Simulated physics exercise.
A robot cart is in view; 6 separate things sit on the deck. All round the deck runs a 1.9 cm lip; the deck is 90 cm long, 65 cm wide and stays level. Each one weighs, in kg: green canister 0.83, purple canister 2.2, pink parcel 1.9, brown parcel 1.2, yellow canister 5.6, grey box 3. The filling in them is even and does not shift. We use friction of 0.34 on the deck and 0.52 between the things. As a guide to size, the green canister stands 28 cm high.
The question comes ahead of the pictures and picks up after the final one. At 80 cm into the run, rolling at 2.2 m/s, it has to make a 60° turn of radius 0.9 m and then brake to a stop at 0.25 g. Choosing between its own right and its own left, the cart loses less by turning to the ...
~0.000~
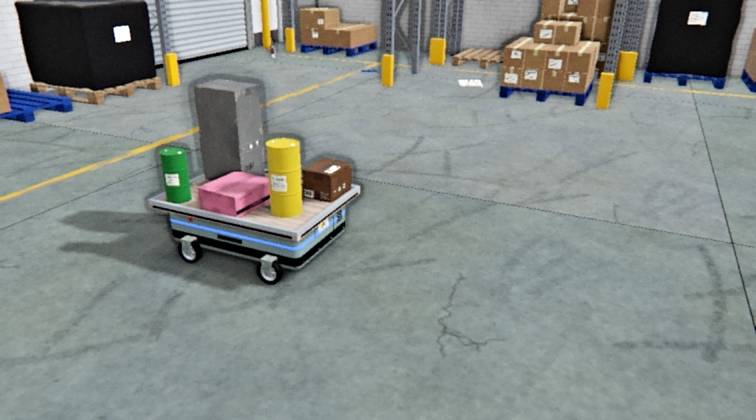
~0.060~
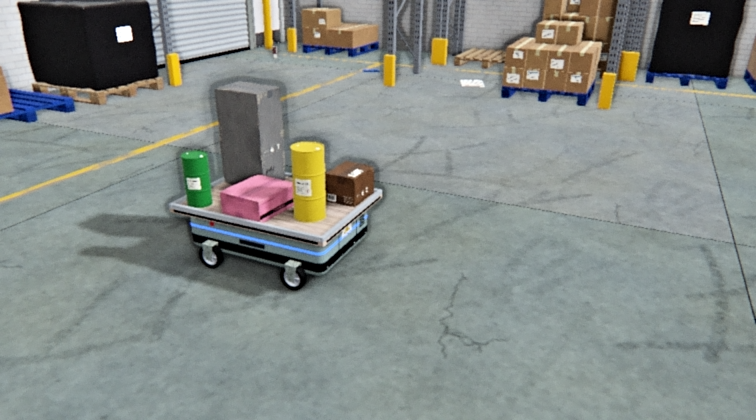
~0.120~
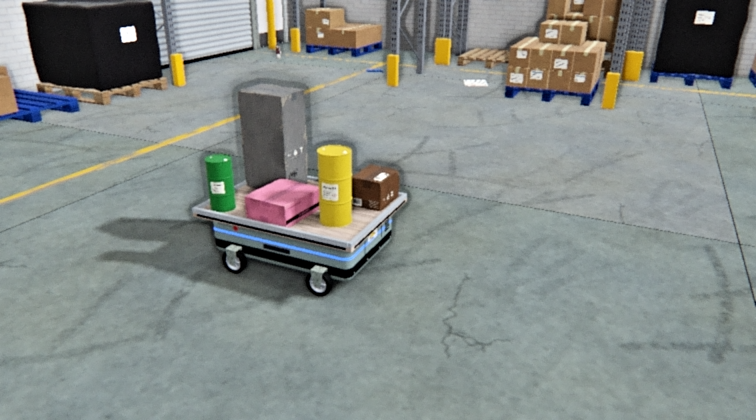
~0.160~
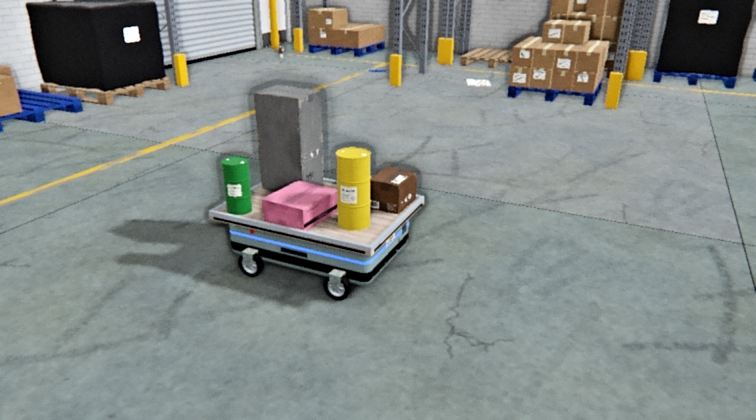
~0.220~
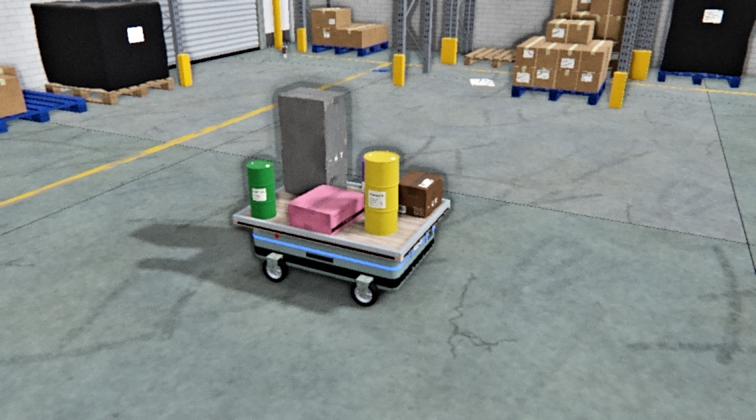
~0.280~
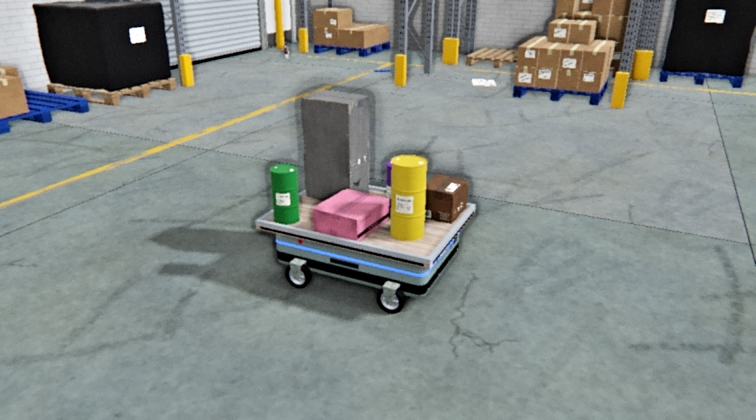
... left.
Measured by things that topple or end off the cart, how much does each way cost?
Heading left gives 3 while heading right gives 4.
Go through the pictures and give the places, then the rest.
In the first picture, cart has run 0 cm; green canister (176, 176).
In the second picture, cart has run 13 cm; yellow canister (309, 182); grey box (252, 136).
In the third picture, cart has run 26 cm; pink parcel (284, 203); brown parcel (375, 187).
In the fourth picture, cart has run 35 cm; yellow canister (354, 189); grey box (290, 141).
In the fifth picture, cart has run 48 cm; pink parcel (327, 210); brown parcel (419, 194).
In the sixth picture, cart has run 62 cm; green canister (285, 195).
Turning left. At 0.58 s, cart has run 128 cm, turned 21°; purple canister 8° off upright near (534, 201); green canister moved 4 cm near (421, 220); yellow canister 10° off upright.
After 1.18 s, cart has run 252 cm, turned 60°; purple canister now off the cart; brown parcel moved 38 cm; grey box moved 7 cm.
After 1.58 s, cart has run 296 cm, turned 60°; brown parcel moved 38 cm; grey box moved 7 cm; pink parcel moved 3 cm.
In the end (2.3 s), off the cart, green canister, purple canister and yellow canister; not toppled but over 10 cm from the start, brown parcel; the other 2 under 10 cm from the start.
Turning right instead, green canister, purple canister, yellow canister and grey box tipped over or off the cart, 4 of 6 in all.
